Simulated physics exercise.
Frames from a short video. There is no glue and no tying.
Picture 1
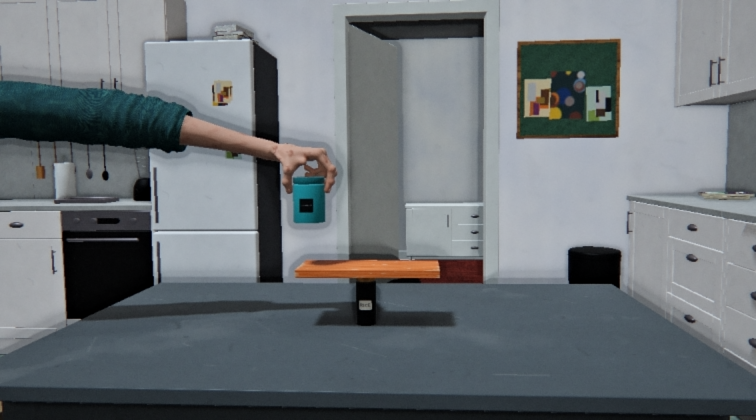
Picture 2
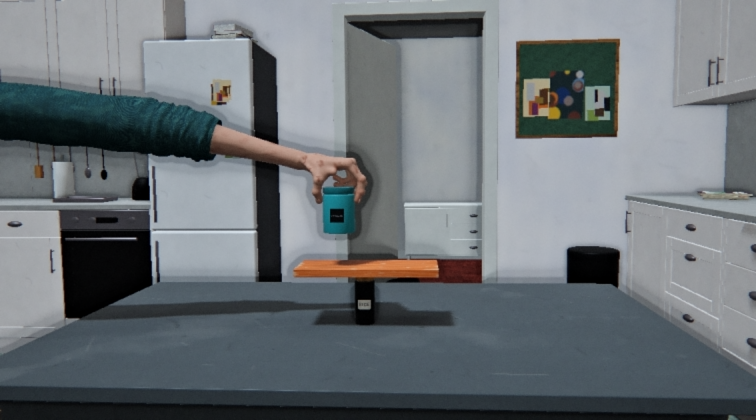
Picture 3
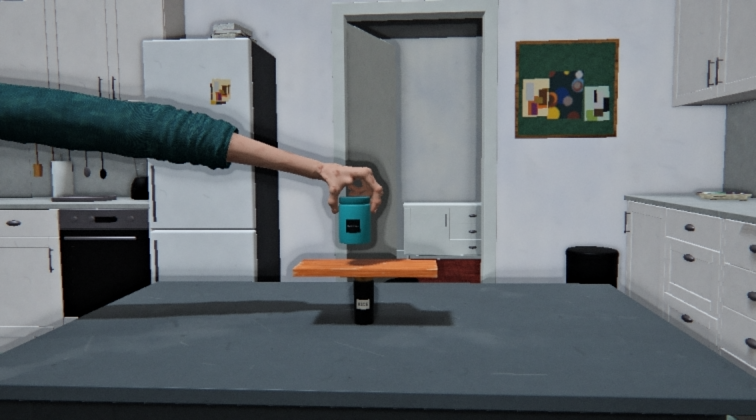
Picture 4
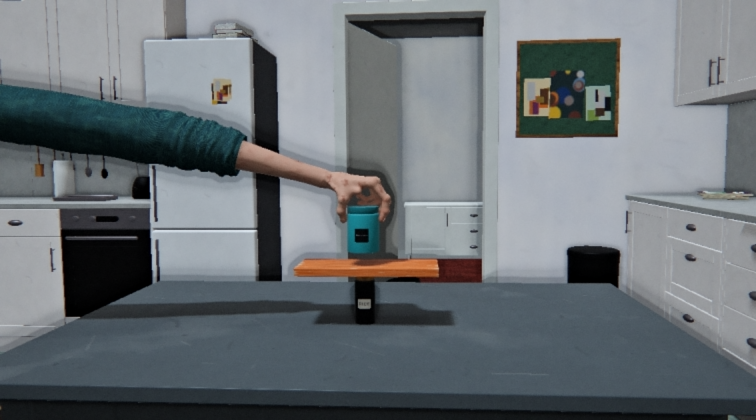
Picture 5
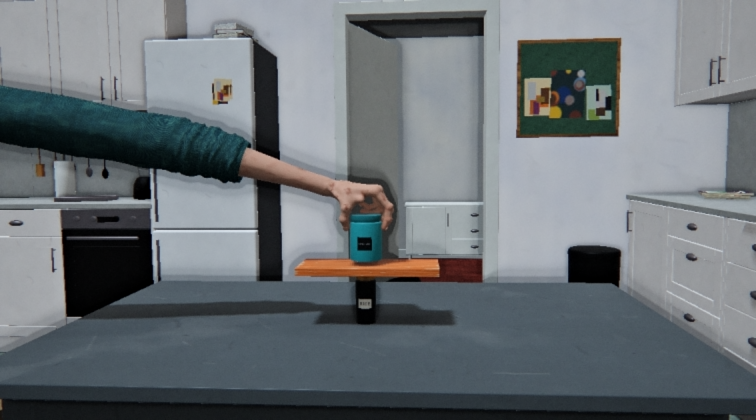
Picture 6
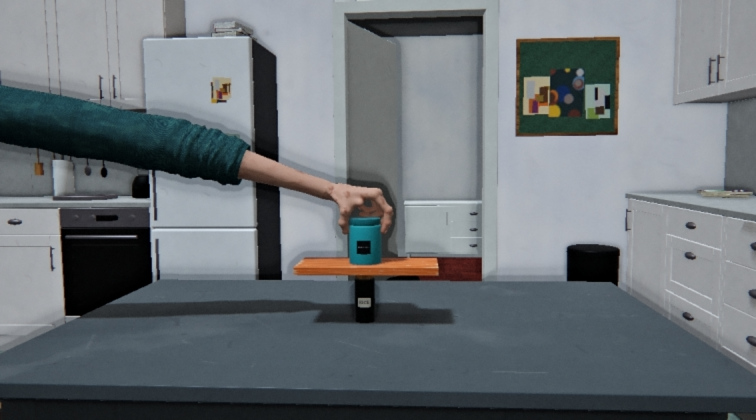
A hand in a green sleeve moving a turquoise jar right and lowering it onto a wooden board atop a black shaker.
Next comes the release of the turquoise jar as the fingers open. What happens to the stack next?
The stack remains upright.
Then, 0.20 s later than the last frame, all is still.
Then, 0.40 s later than the last frame, turquoise jar resting near (365, 241).
When it is over, all 3 as before. End places, in pixels of the last picture, turquoise jar near (365, 241). The stack keeps its balance.
